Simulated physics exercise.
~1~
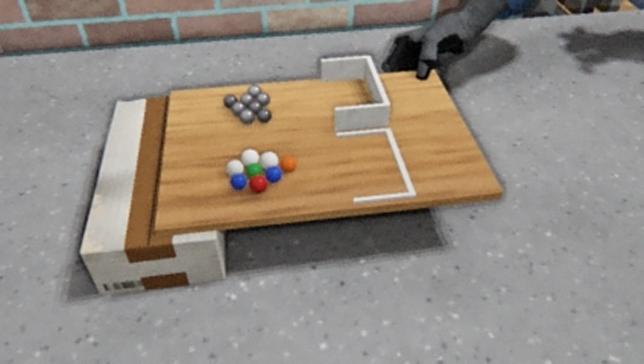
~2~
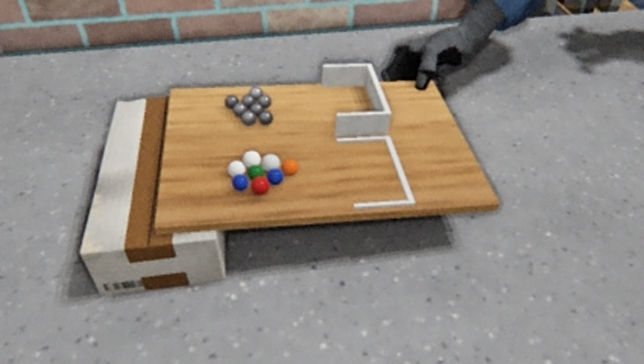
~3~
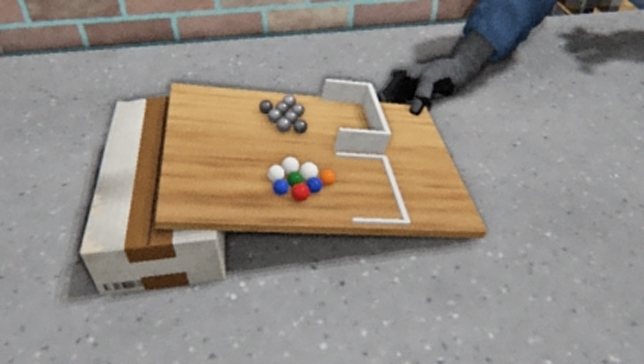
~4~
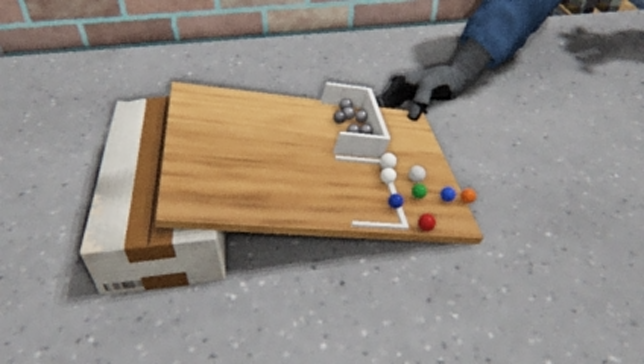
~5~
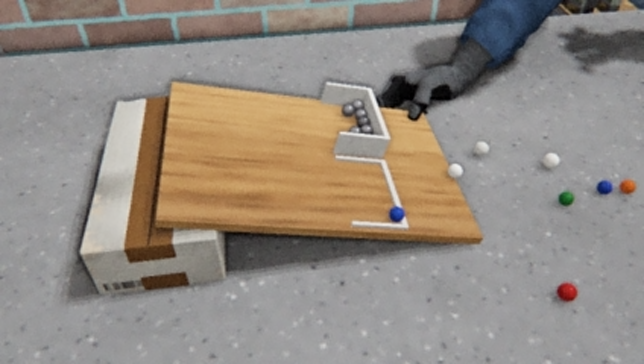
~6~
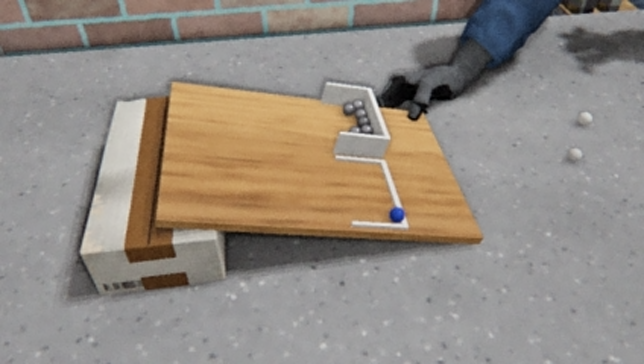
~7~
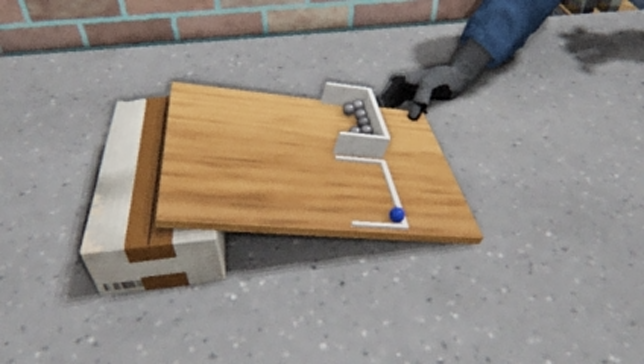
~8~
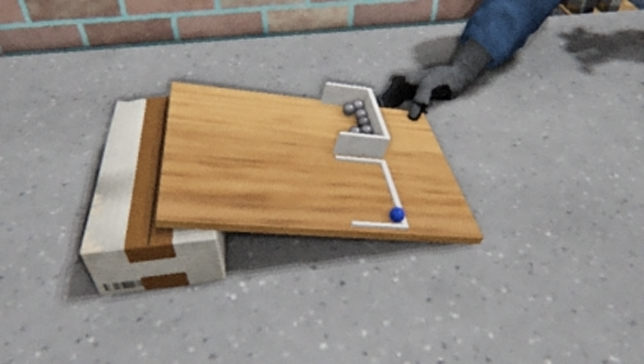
A gloved hand in a dark blue sleeve lowers the right end of a wooden board whose left end rests on a white box with brown tape, seen from above on a speckled grey surface before a brick wall. Grey balls sit at the back and colourful ones nearer the front. As the board tilts, both groups roll right towards white barriers. The grey balls gather behind the taller barrier, while most of the colourful balls pass the low strip and roll off across the surface, out of view. One blue ball remains in the strip's corner, and the hand stays by the board.
